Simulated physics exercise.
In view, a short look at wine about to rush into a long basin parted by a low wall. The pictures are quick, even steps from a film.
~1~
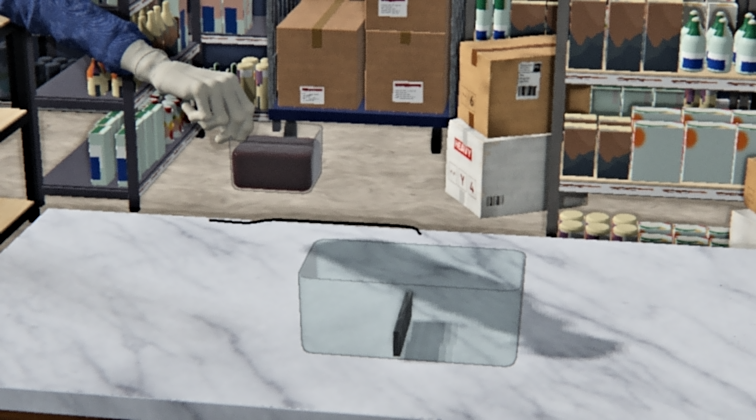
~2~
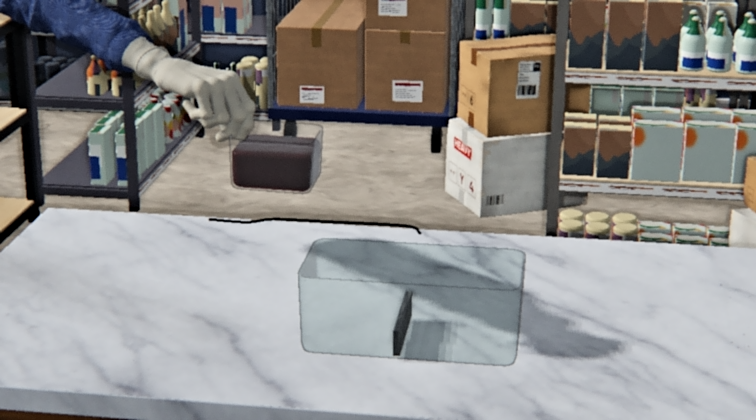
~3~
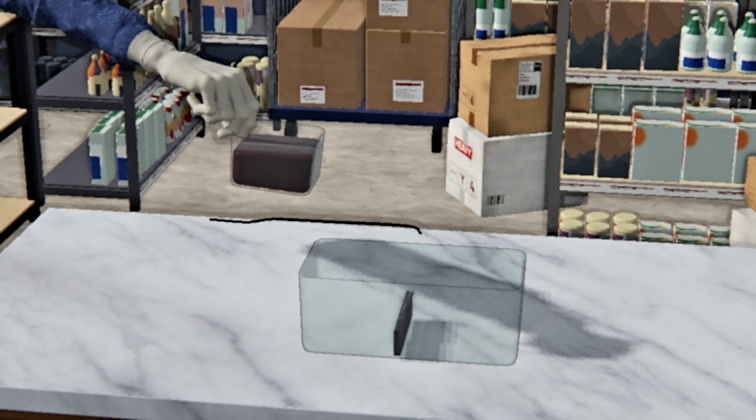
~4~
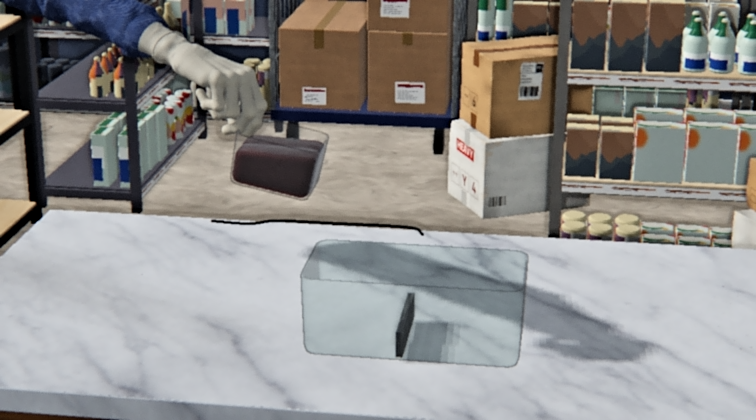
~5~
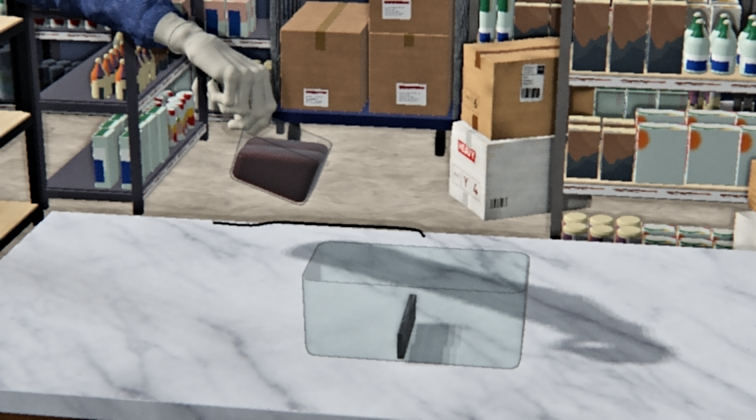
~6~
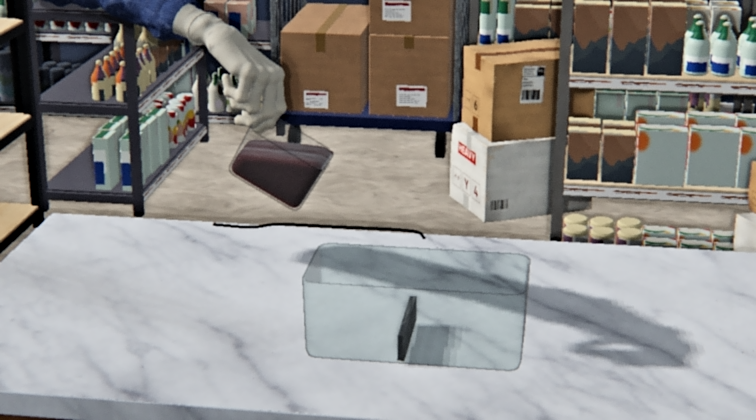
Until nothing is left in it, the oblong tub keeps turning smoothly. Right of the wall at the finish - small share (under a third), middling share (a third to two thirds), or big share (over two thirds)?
Small.
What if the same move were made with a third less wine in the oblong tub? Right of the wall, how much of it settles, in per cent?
Result: Around 5 per cent.
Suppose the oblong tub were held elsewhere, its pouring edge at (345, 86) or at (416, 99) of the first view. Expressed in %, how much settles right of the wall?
It comes to 55 % the first time and 90 % the second.
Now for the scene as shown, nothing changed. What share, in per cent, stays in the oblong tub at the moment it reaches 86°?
40 per cent, roughly.
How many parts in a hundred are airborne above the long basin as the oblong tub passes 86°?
Estimated at 45 per cent or so.
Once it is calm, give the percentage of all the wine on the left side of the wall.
90 %.
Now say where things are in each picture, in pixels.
Tilt 0°; pouring edge (318, 136); surface from (238, 143) to (317, 147); the long basin's rim runs from (307, 258) to (523, 272); the wall's top is at (403, 312), in the first frame.
Tilt 1°; pouring edge (318, 136); surface from (238, 142) to (317, 146), in the second frame.
Tilt 5°; pouring edge (320, 139); surface from (240, 141) to (319, 147), in the third frame.
Tilt 11°; pouring edge (324, 145); surface from (242, 144) to (322, 150), in the fourth frame.
Tilt 20°; pouring edge (327, 153); surface from (243, 146) to (326, 153), in the fifth frame.
Tilt 29°; pouring edge (328, 163); surface from (242, 147) to (330, 156), in the sixth frame.
A moment on, the oblong tub is tipped on its side and 40 per cent is still to pour, 17 is left of the wall and 0 right of it.
Next, the oblong tub is tipped on its side and 11 per cent is still to pour, 76 is left of the wall and 2 right of it.
Then the oblong tub is tipped on its side and 2 per cent is still to pour, 85 is left of the wall and 7 right of it.
Later the oblong tub is tipped on its side and 0 per cent is still to pour, 90 is left of the wall and 8 right of it.
At rest 91 per cent lies left of the wall, 8 right of it and 1 outside.
